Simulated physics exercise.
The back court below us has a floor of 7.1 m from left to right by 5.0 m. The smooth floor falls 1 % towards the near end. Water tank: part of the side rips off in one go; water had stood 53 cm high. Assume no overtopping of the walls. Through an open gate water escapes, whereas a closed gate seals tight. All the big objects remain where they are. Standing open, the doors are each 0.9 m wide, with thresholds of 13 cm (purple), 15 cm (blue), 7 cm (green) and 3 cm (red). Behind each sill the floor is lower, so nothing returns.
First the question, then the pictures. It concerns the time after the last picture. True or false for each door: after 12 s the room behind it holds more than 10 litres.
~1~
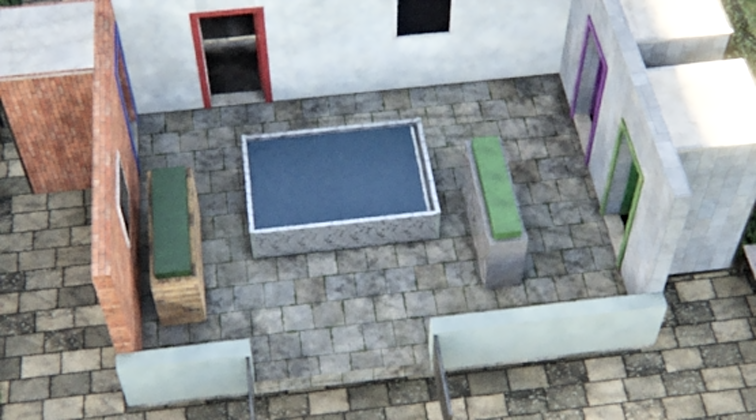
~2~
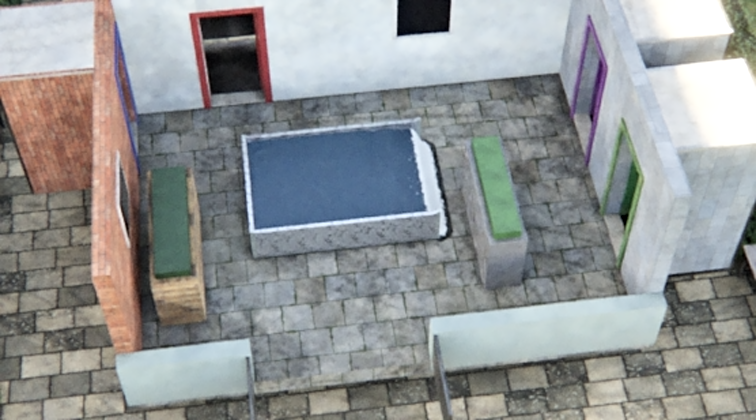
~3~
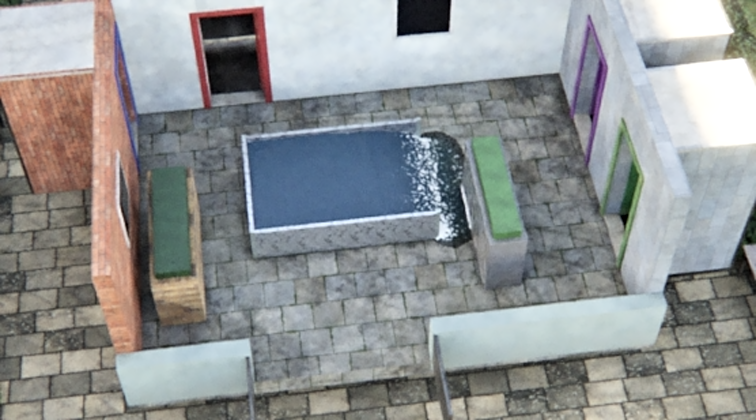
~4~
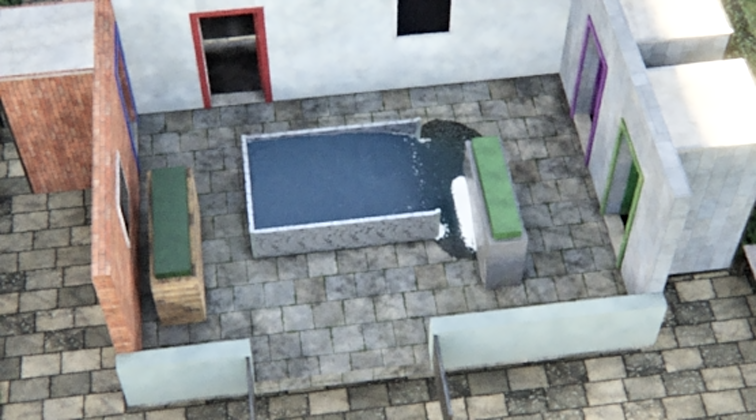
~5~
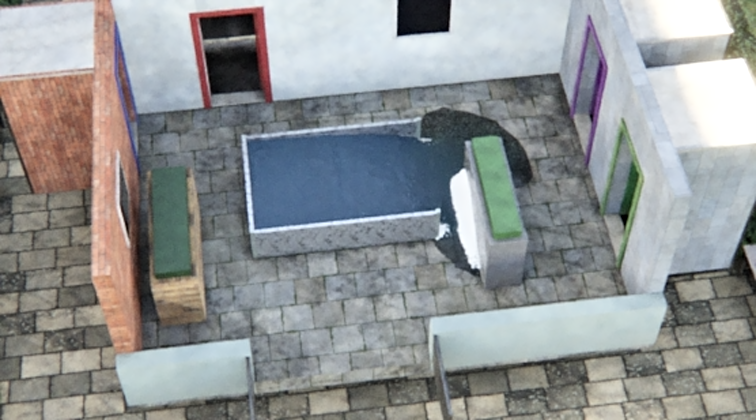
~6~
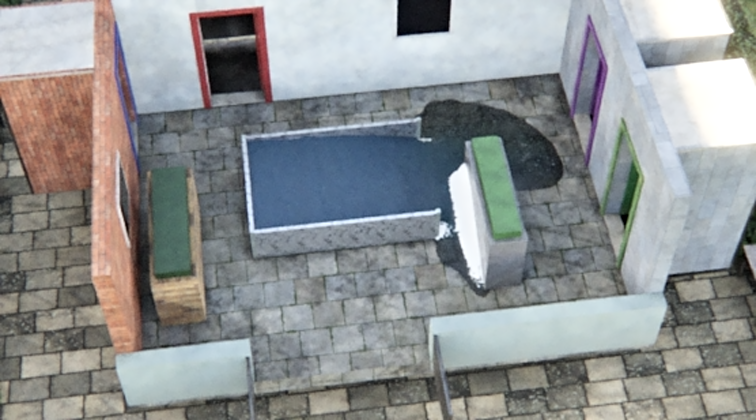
Purple door: True; blue door: False; green door: True; red door: False.
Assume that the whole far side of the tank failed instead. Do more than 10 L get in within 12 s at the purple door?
Note: Purple door, beyond the limit.
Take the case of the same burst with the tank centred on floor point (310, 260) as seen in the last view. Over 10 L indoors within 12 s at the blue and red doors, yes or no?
Well, blue ends up inside the mark and red ends up beyond the mark.
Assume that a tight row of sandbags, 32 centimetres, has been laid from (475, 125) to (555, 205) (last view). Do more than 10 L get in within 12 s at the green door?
Measured against that limit, the green door comes out beyond it.
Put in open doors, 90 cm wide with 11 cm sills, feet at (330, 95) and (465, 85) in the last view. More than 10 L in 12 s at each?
The first door falls short and the second gets there.
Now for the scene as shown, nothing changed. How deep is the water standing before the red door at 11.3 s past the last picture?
Roughly 4.0 centimetres.
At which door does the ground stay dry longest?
Blue.
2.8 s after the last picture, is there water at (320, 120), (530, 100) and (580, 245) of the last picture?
First spot not yet wet, second submerged, third submerged.
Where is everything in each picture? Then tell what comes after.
Still water, 53 cm deep, in the water tank at (339, 177), in the first picture.
The front is at a hidden place, 1.0 m from the gap at (425, 183); 0.2 m2 of floor is under water; 53 cm left at the back of the water tank, in the second picture.
The front is at (437, 136), 1.1 m from the gap at (425, 184); 1.1 m2 of floor is under water; 53 cm left at the back of the water tank, in the third picture.
The front is at (475, 255), 1.4 m from the gap at (425, 185); 1.8 m2 of floor is under water; 53 cm left at the back of the water tank, in the fourth picture.
Water pours out at (425, 185) and has run 1.7 m, to (508, 138); typically 8 cm deep outside, 53 cm at the water tank's back, in the fifth picture.
Water pours out at (425, 185) and has run 2.2 m, to (548, 148); typically 6 cm deep outside, 53 cm at the water tank's back, in the sixth picture.
Then, 0.7 s after the last picture water covers 30 % of the floor and is deepest (38 cm) near (457, 212); purple door 13 cm at the sill, 12 L in, blue door not reached, green door not reached, red door not reached.
Then, 1.5 s after the last picture water covers 35 % of the floor and is deepest (36 cm) near (457, 212); purple door 24 cm at the sill, 54 L in, blue door not reached, green door 5 cm at the sill, 0 L in, red door not reached.
Then, 2.8 s after the last picture water covers 50 % of the floor and is deepest (24 cm) near (552, 97); purple door 23 cm at the sill, 122 L in, blue door not reached, green door 5 cm at the sill, 0 L in, red door not reached.
Then, 6.3 s after the last picture water covers 80 % of the floor and is deepest (16 cm) near (583, 329); purple door 9 cm at the sill, 156 L in, blue door not reached, green door 12 cm at the sill, 4 L in, red door 2 cm at the sill, 0 L in.
Then, 11.3 s after the last picture water covers 95 % of the floor and is deepest (13 cm) near (142, 285); purple door 7 cm at the sill, 156 L in, blue door 7 cm at the sill, 0 L in, green door 9 cm at the sill, 40 L in, red door 4 cm at the sill, 0 L in.
